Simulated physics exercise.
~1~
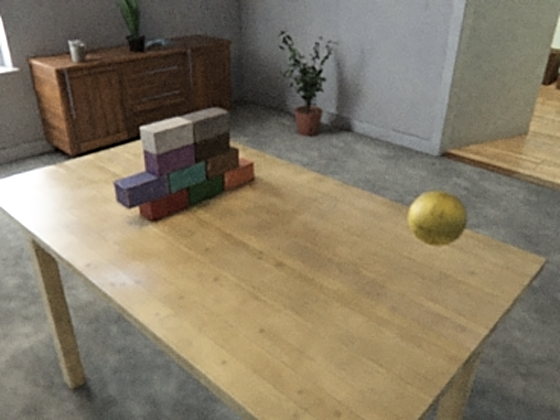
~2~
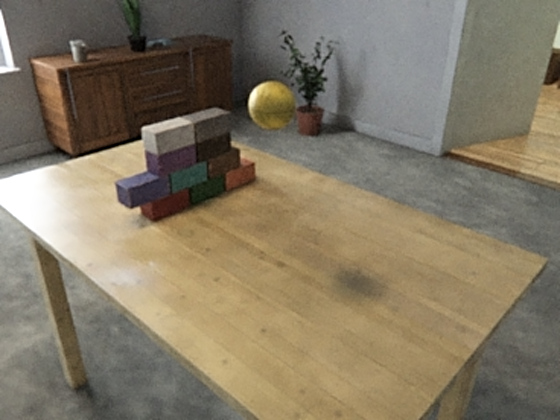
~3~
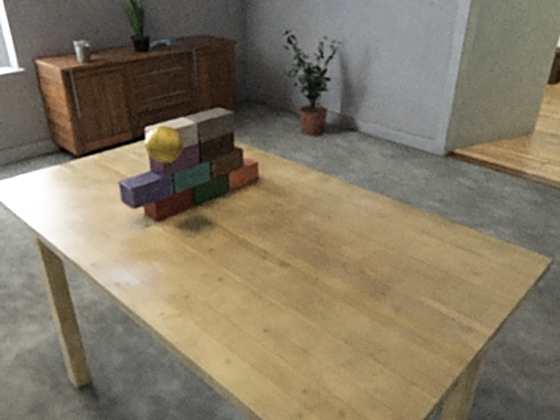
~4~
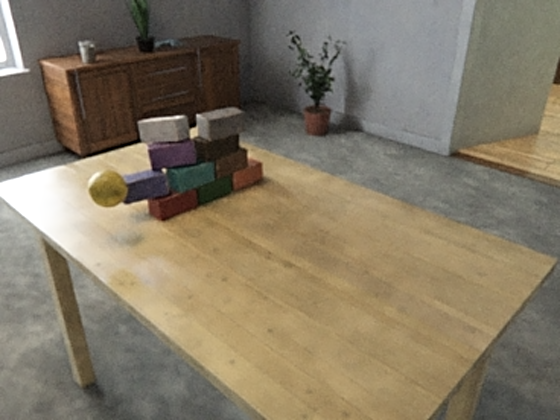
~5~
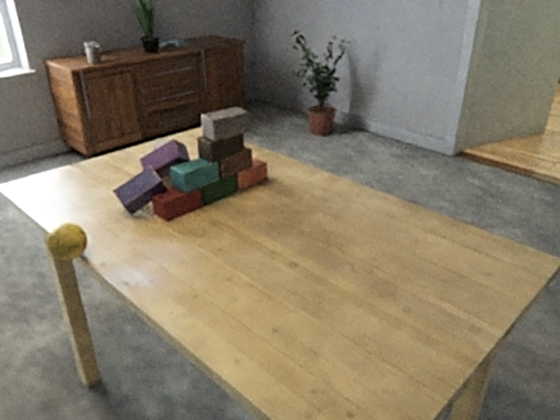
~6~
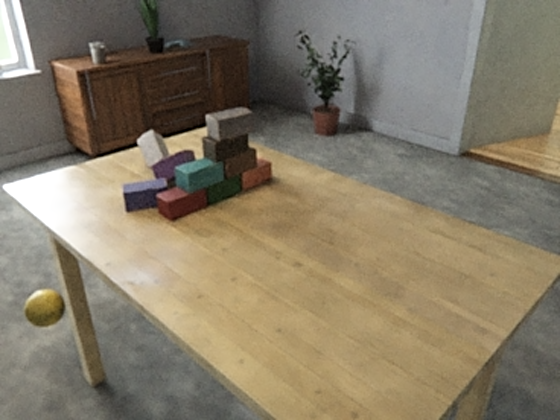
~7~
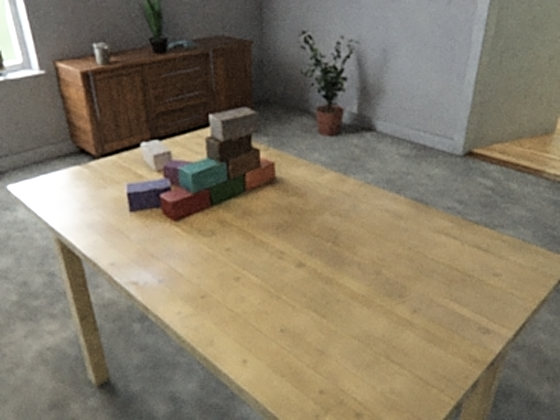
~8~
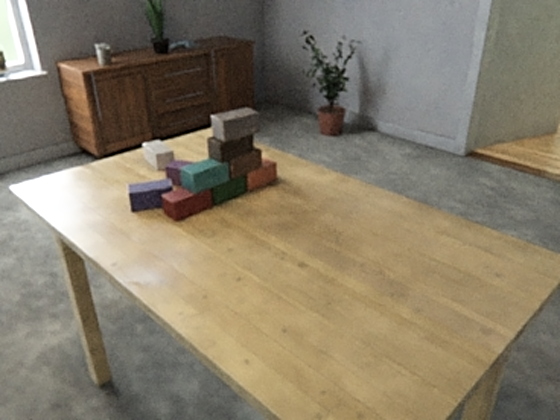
A yellow ball flew leftward across a wooden table into a stack of coloured blocks, then dropped off the near left side, while the white, purple and blue blocks tumbled over and came to rest on the tabletop, the others still stacked.
